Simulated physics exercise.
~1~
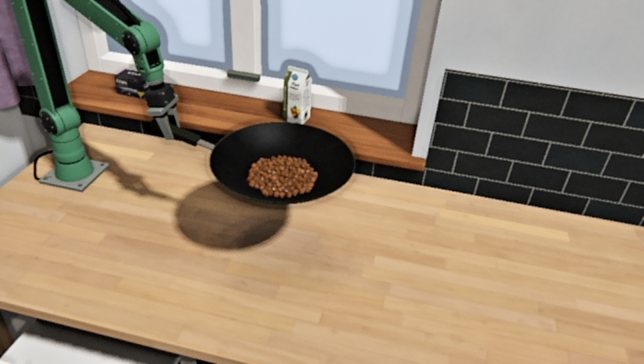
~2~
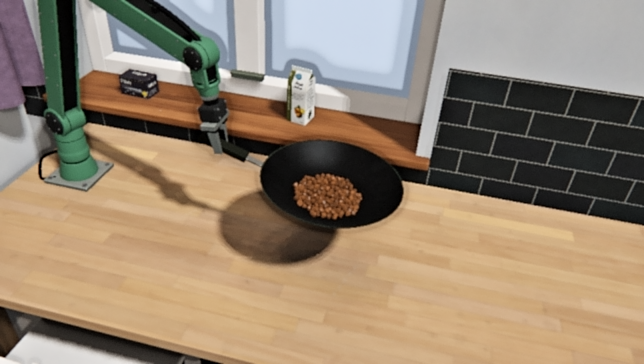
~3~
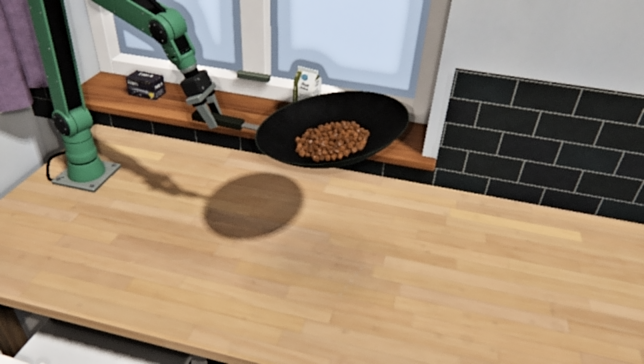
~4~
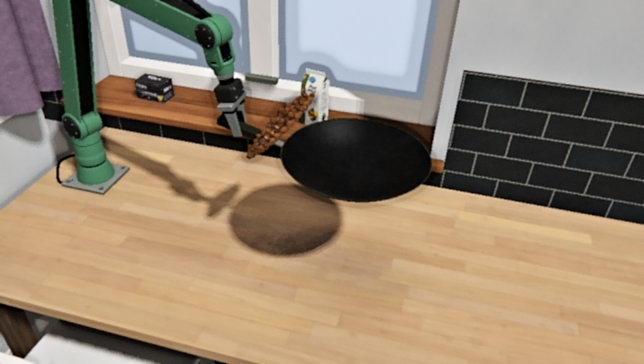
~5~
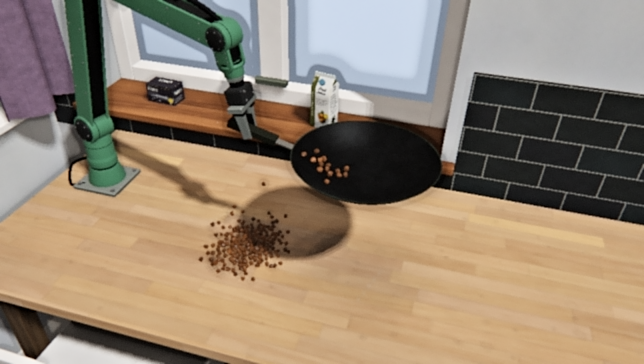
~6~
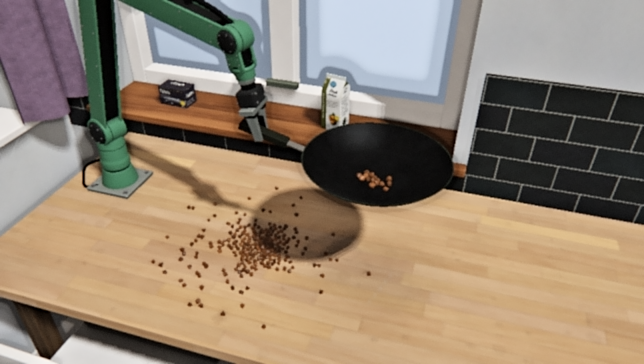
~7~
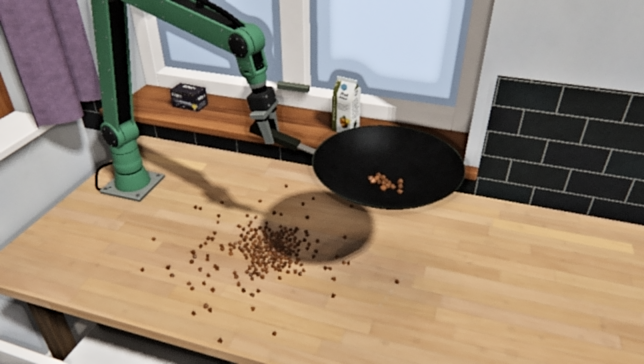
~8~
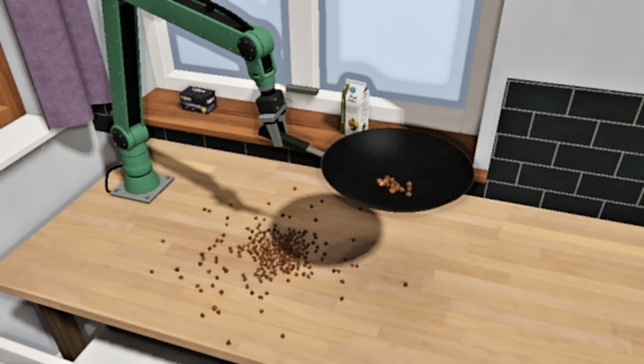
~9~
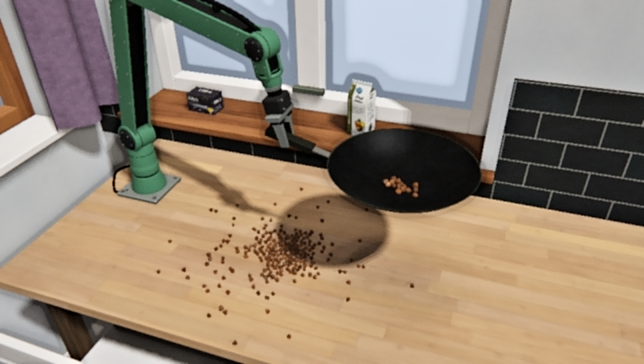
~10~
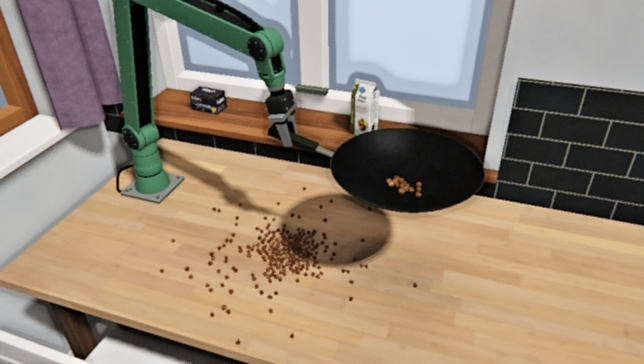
A kitchen corner with a pale wooden worktop is seen from above at an angle, with windows behind, black tiles at right and a purple cloth at left. A green robot arm holds a black wok of brown pellets before a sill bearing a carton and a small dark box. The arm moves the wok right, then lifts and tilts it. As the wok dips level, the pellets fly out its left side and scatter across the worktop. The view drifts slightly left, and the arm holds still, with most pellets spilled and a few left in the wok.
